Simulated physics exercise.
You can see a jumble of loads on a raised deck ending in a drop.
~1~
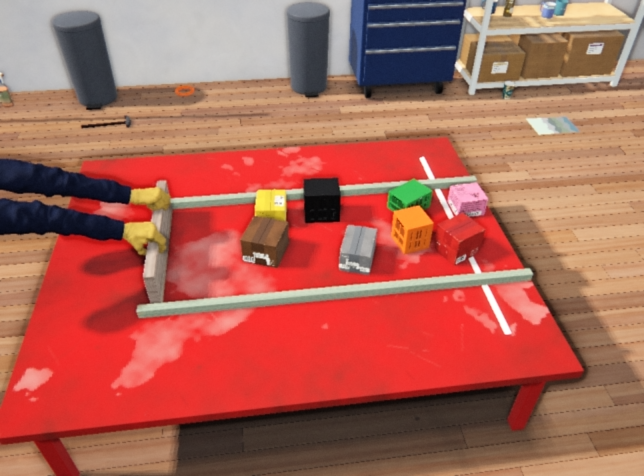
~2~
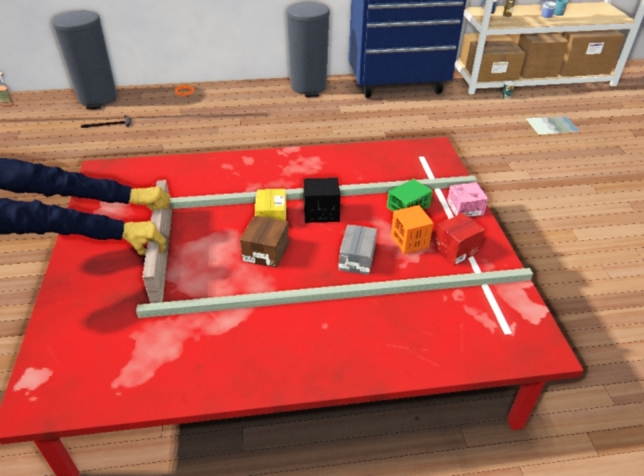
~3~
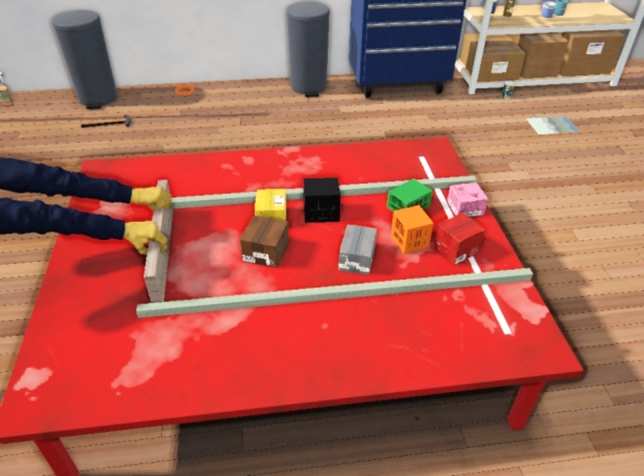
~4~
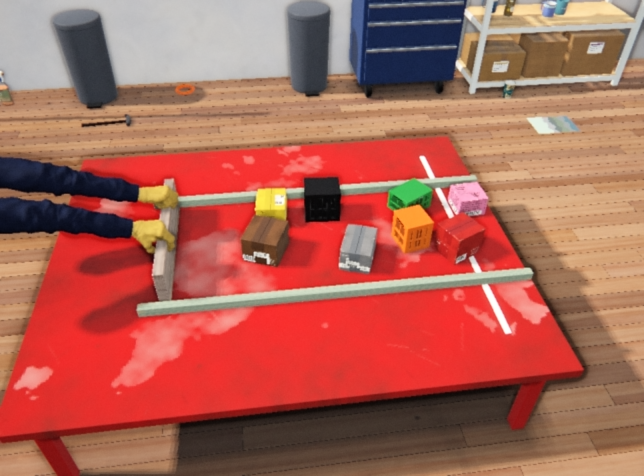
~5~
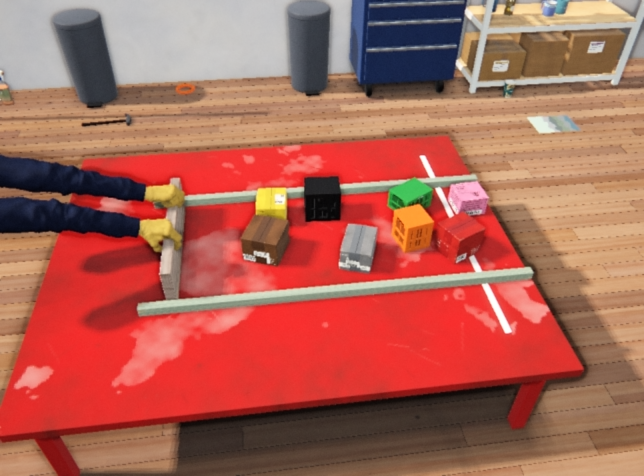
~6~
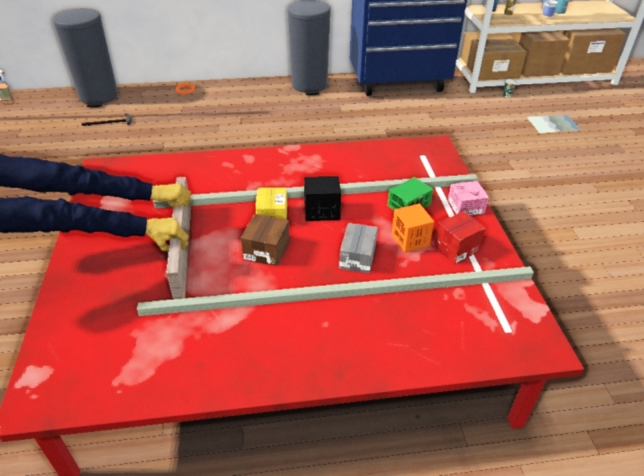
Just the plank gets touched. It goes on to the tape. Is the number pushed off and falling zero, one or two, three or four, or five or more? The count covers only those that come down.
Five at least fall.
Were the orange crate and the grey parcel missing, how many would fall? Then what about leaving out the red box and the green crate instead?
The first count is 3 and the second is 3.
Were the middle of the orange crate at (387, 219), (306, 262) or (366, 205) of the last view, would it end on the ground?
Results in order: Over the edge; not lost; over the edge.
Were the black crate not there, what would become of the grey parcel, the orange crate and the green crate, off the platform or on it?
Note: Grey parcel stays up top / orange crate falls away / green crate falls away.
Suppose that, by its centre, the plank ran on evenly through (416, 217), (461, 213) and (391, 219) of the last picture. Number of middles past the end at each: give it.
The counts would come out as 1, 5 and 1.
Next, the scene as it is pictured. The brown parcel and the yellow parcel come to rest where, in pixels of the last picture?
In the last picture they sit at about (476, 215) and about (460, 192).
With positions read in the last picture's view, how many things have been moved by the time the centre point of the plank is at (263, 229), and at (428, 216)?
By the first moment it's 2, by the second it's 8.
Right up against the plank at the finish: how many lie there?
Contact count: 3.
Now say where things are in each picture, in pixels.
The first frame shows pink box (467, 201); red box (458, 239); green crate (410, 199); plank (160, 240); tape (457, 230).
The second frame shows red box (458, 239); brown parcel (265, 241).
The third frame shows green crate (409, 199); orange crate (412, 230).
The fourth frame shows pink box (467, 200); grey parcel (358, 249).
The fifth frame shows red box (459, 238); plank (174, 237).
The sixth frame shows pink box (468, 199); red box (459, 237); green crate (410, 197); plank (180, 236); tape (458, 228).
Soon after, none off yet; pink box at rest near (468, 199); red box at rest near (459, 237); green crate at rest near (410, 197).
After that, none off yet; pink box displaced a little near (478, 199); red box at rest near (459, 237); green crate displaced about its own width near (442, 197).
In the end, the number that fall off is five or more; gone, black crate, orange crate, green crate, red box and pink box.
